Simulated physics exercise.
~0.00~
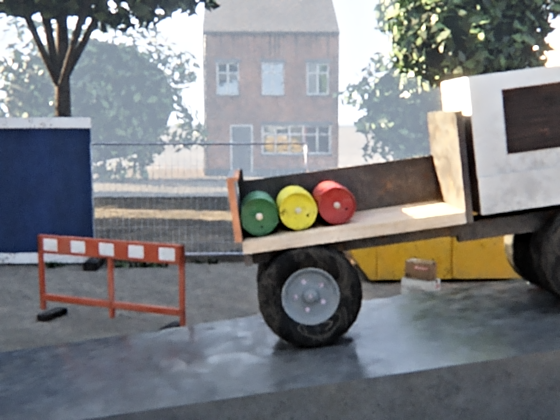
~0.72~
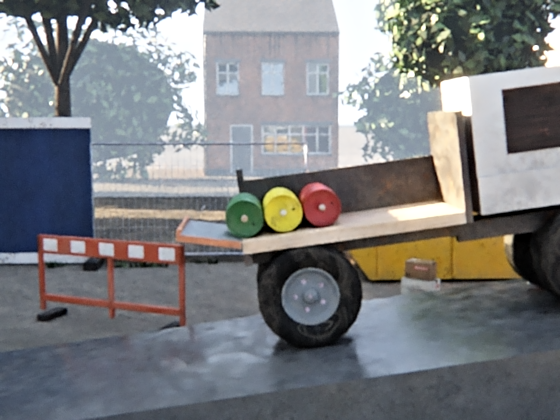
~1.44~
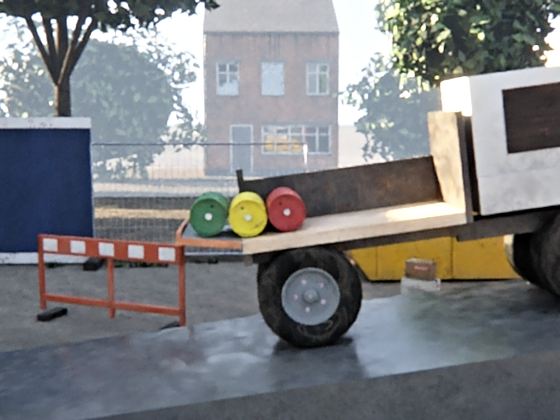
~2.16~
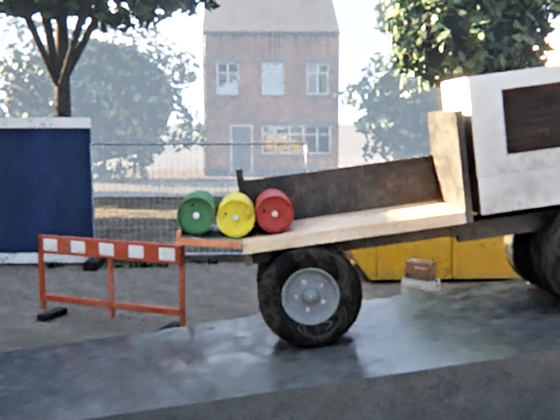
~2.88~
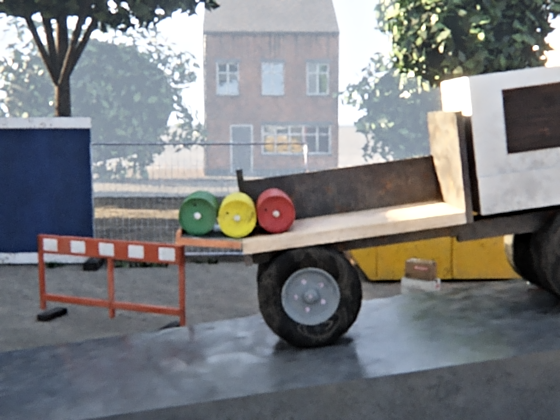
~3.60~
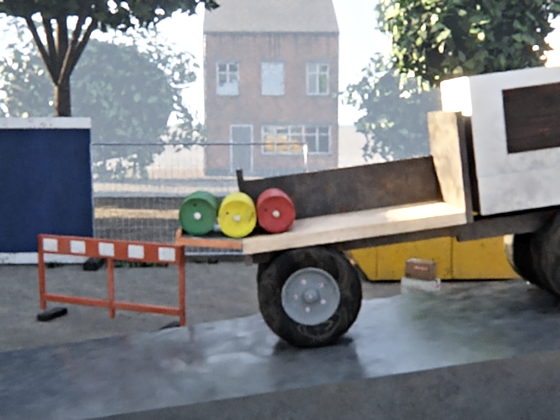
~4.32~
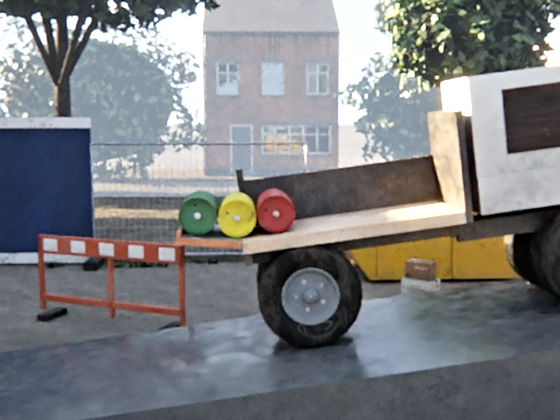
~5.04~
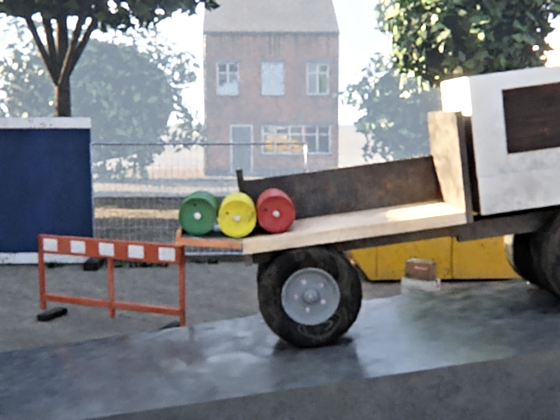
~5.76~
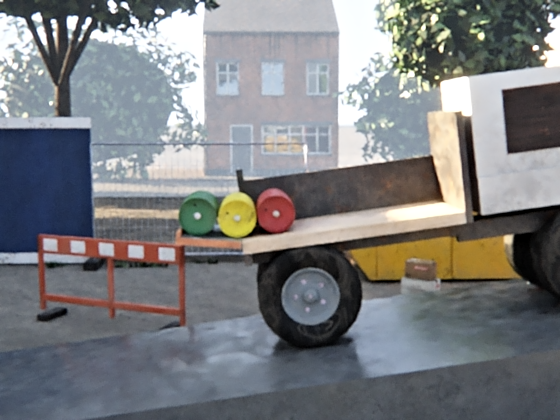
Green, yellow and red drums rolling left down a sloping truck bed as its tailgate drops, then stopping together, none falling off.
